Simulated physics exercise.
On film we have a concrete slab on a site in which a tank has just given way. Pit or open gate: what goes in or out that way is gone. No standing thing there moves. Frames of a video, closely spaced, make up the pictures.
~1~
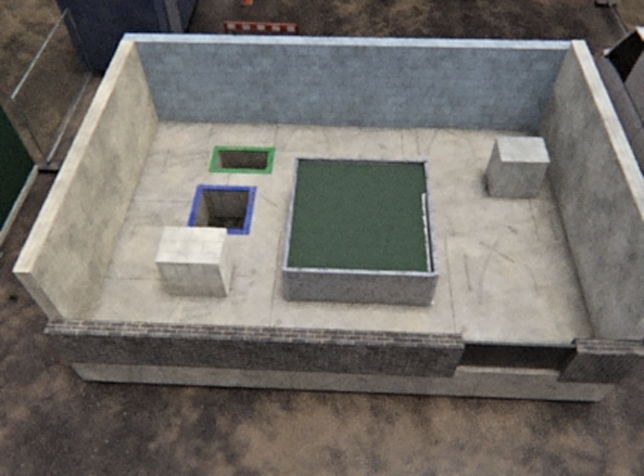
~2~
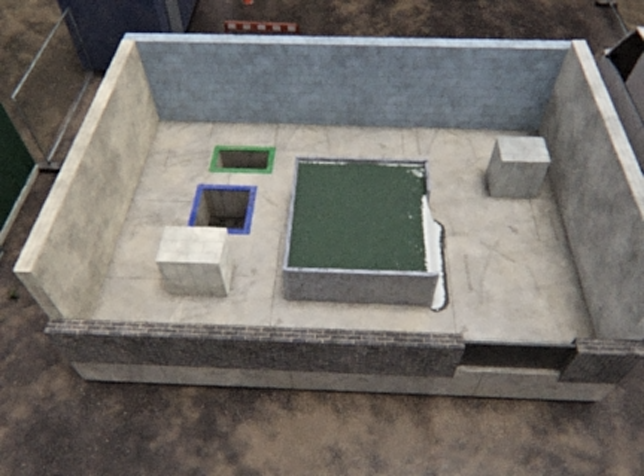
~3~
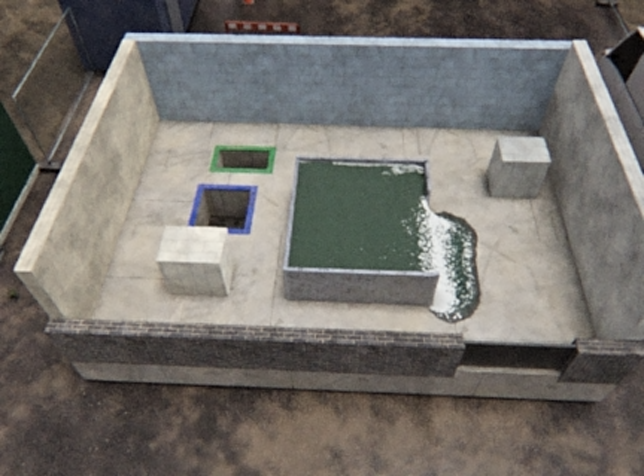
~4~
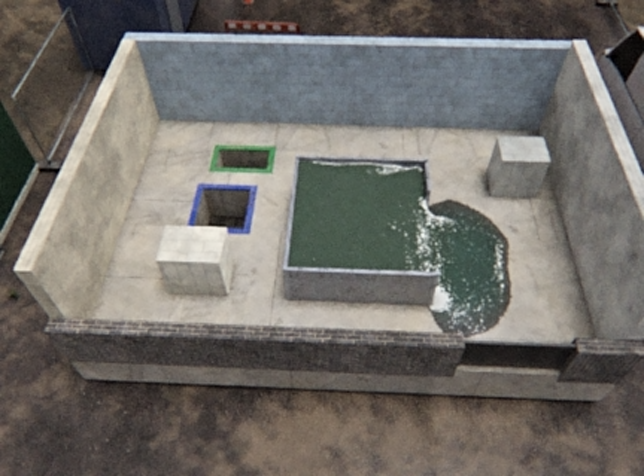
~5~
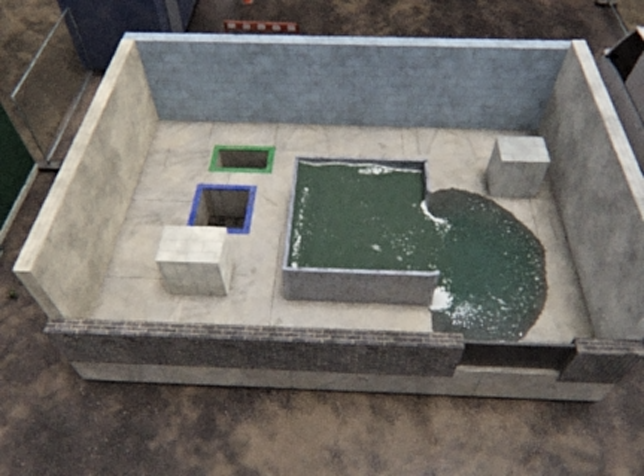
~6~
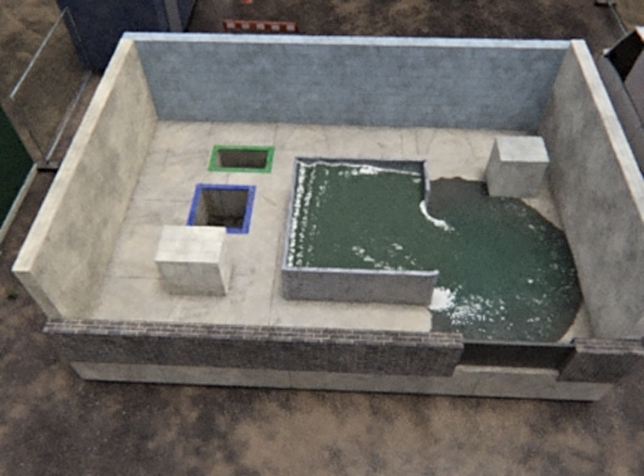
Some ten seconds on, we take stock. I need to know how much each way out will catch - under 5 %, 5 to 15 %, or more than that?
In order: The gate is going to fail to get to five per cent; the blue pit is going to fail to land outside five to fifteen per cent; the green pit is going to fail to land outside five to fifteen per cent.
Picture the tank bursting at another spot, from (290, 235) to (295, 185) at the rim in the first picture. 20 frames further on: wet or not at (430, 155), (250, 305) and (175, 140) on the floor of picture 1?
Taking them in order, I'd say not reached, swamped and swamped.
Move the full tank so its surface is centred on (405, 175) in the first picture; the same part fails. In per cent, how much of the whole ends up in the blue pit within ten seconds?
Within ten seconds, 15 percent of the total ends up in the blue pit.
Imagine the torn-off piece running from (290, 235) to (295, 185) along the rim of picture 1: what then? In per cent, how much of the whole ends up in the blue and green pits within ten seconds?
Estimates in per cent: Blue 40, green 6.
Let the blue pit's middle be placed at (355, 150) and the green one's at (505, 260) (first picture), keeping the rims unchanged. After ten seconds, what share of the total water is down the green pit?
Roughly 50 per cent ends up in the green pit.
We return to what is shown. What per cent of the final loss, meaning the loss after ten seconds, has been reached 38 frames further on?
My figure is about 15 in a hundred.
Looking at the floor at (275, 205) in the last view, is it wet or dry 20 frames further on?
That place: Spared.
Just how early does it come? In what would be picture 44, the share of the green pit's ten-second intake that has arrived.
Around 20 percent.
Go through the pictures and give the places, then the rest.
The first frame shows still water in the water tank at (360, 214).
In the second frame, water pours out at (427, 250) and has run to (441, 306).
In the third frame, water pours out at (426, 252) and has run to (457, 316).
In the fourth frame, the front is at (485, 220), out from the gap at (426, 253).
In the fifth frame, water pours out at (425, 253) and has run to (540, 249).
In the sixth frame, the front is at (567, 242), out from the gap at (425, 253).
A moment on, water covers 25 % of the floor; the gate 0 %, the blue pit 0 %, the green pit 0 %.
Next, water covers 30 % of the floor; the gate 0 %, the blue pit 0 %, the green pit 0 %.
Then, water covers 50 % of the floor; the gate 0 %, the blue pit 0 %, the green pit 0 %.
Later, water covers 85 % of the floor; the gate 0 %, the blue pit 1 %, the green pit 2 %.
In the end, water covers 100 % of the floor; the gate 0 %, the blue pit 8 %, the green pit 11 %.
